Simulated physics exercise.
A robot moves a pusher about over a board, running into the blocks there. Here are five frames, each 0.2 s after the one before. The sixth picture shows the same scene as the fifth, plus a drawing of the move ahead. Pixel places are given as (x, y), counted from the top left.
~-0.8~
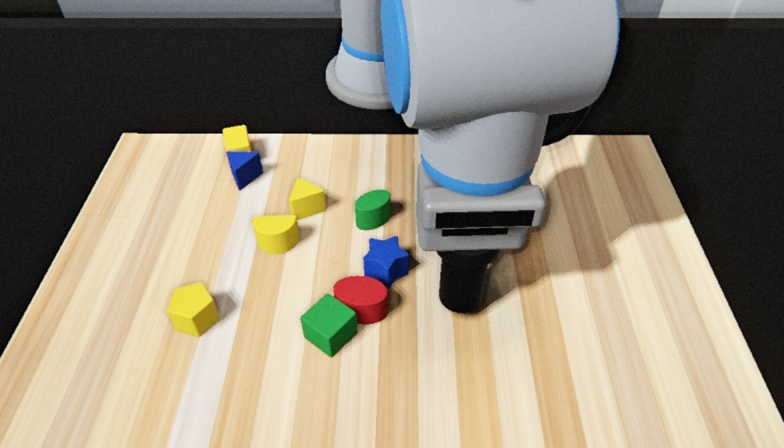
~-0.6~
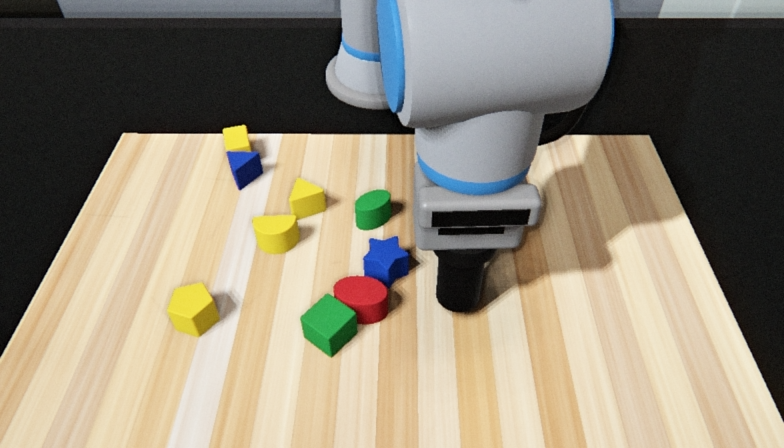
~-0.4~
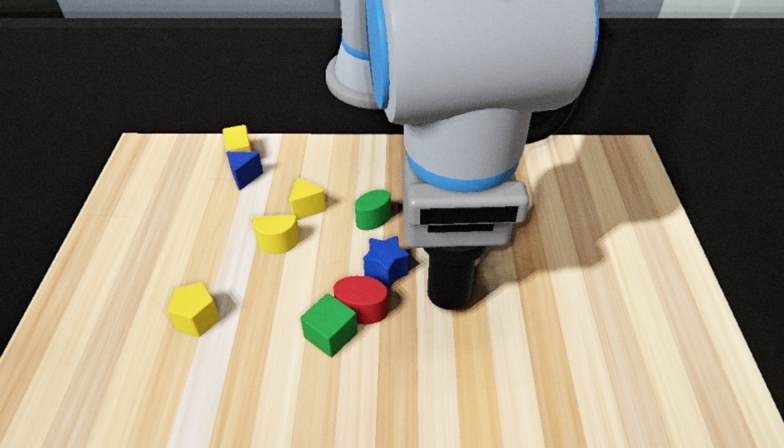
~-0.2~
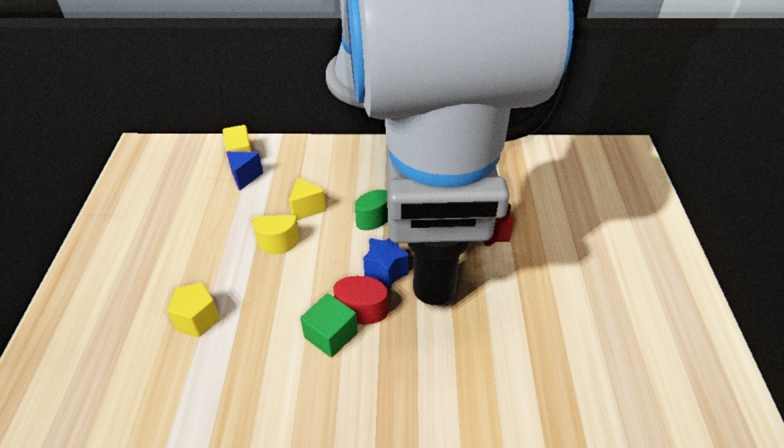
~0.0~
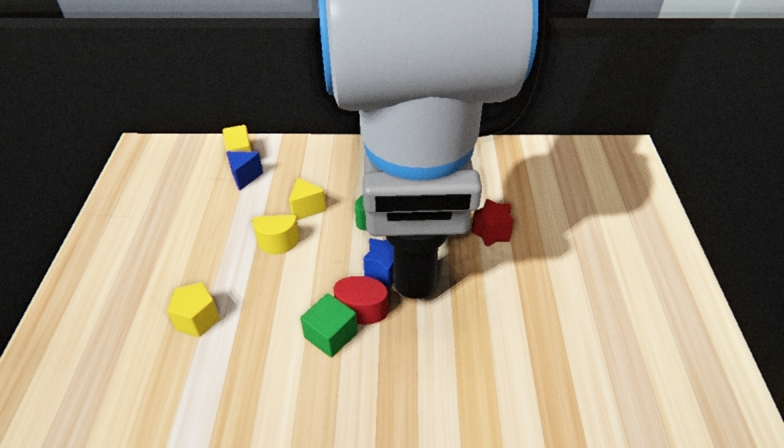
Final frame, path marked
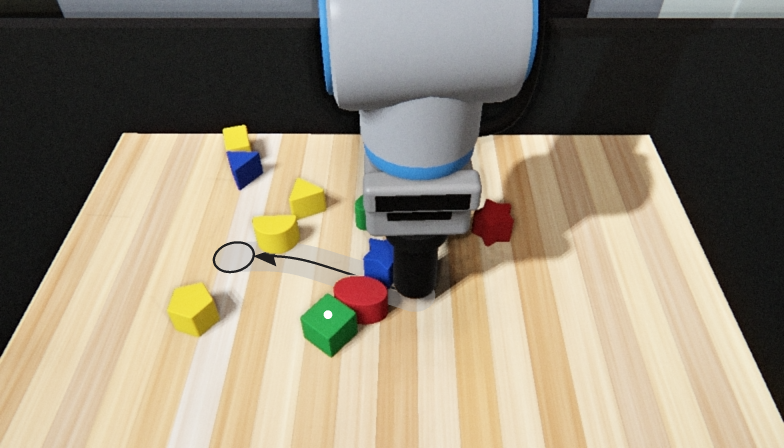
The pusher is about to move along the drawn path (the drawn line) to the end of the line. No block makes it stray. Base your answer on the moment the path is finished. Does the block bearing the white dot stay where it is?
Yes.
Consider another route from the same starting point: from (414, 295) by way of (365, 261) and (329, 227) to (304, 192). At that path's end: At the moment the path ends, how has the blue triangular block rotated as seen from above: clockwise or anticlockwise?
Counterclockwise from above.
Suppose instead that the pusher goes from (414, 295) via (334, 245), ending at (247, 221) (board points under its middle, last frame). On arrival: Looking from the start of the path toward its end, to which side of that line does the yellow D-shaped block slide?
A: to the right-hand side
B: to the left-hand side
The one that fits is B, to the left-hand side.
Path on the board, from (414, 295) via (354, 275) and (296, 259), ending at (234, 257); the dot is on the green four-sided block.
The first path, step by step. One third of the way, pusher at (352, 263); red elliptical block at (356, 290); blue star at (350, 228), turned 35° clockwise.
Two thirds of the way, pusher at (292, 246); yellow D-shaped block at (266, 220); red elliptical block at (356, 290); blue star at (341, 221), turned 75° clockwise.
At the end, pusher at (230, 245); yellow pentagonal block in place; yellow D-shaped block at (228, 208), turned 70° clockwise; yellow triangular block in place; green four-sided block in place; red elliptical block at (356, 290); blue star at (341, 221), turned 75° clockwise.
